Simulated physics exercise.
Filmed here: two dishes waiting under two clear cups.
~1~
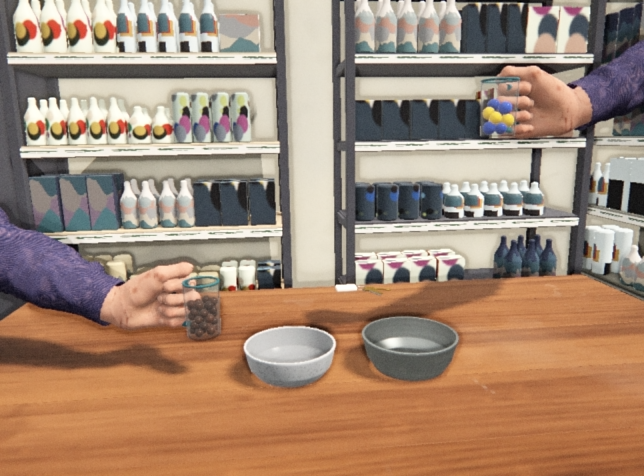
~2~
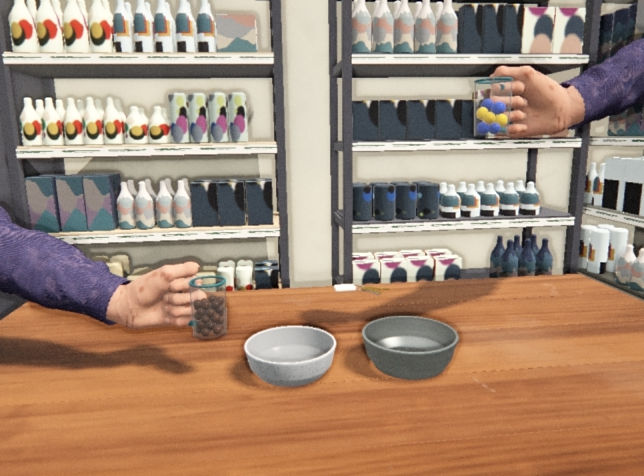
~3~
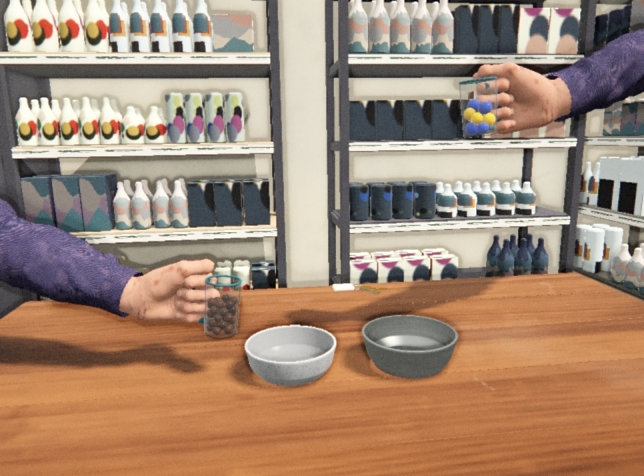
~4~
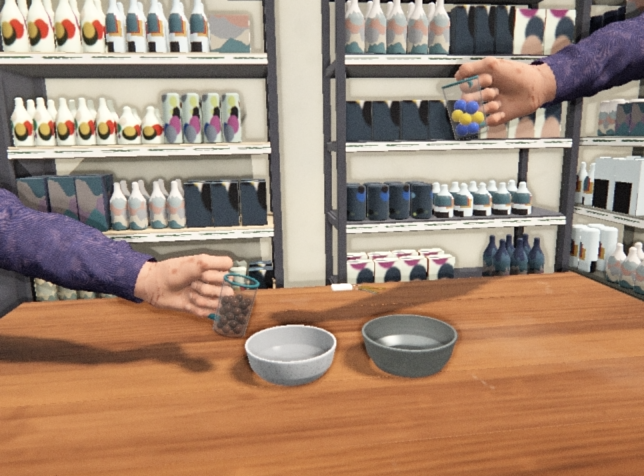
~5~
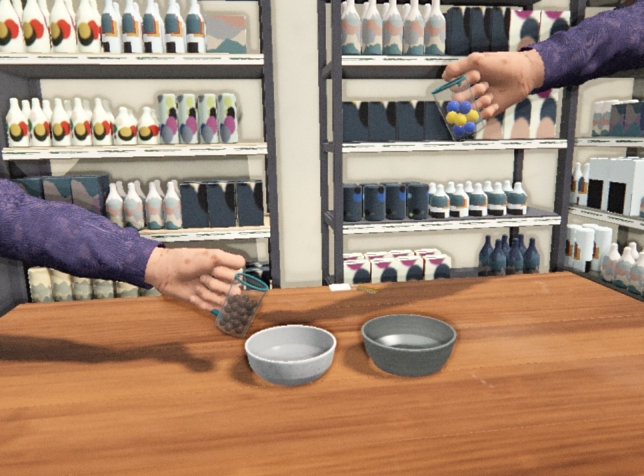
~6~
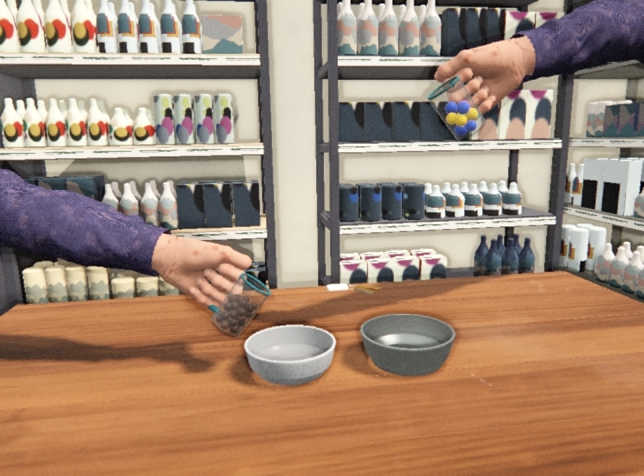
At a wooden counter before shelves of bottles and boxes, two purple-sleeved hands move clear cups inward and tilt them toward two empty bowls, the left cup of brown balls held low, the right of blue and yellow balls high.
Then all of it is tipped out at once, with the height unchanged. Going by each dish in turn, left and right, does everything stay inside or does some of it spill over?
Left dish - stays inside; right - spills over.
Then, 0.23 s later than the last frame, left, every one still in the cup; right, every one still in the cup.
Then, 0.51 s later than the last frame, left, every one still in the cup; right, every one still in the cup.
Then, 0.82 s later than the last frame, left, roughly two thirds still in the cup, roughly a quarter in the dish, about a tenth in the air; right, roughly two thirds still in the cup, roughly a third in the air.
When it is over, left, every one in the dish, not one outside the dish; right, about a tenth in the dish, the larger part outside the dish.
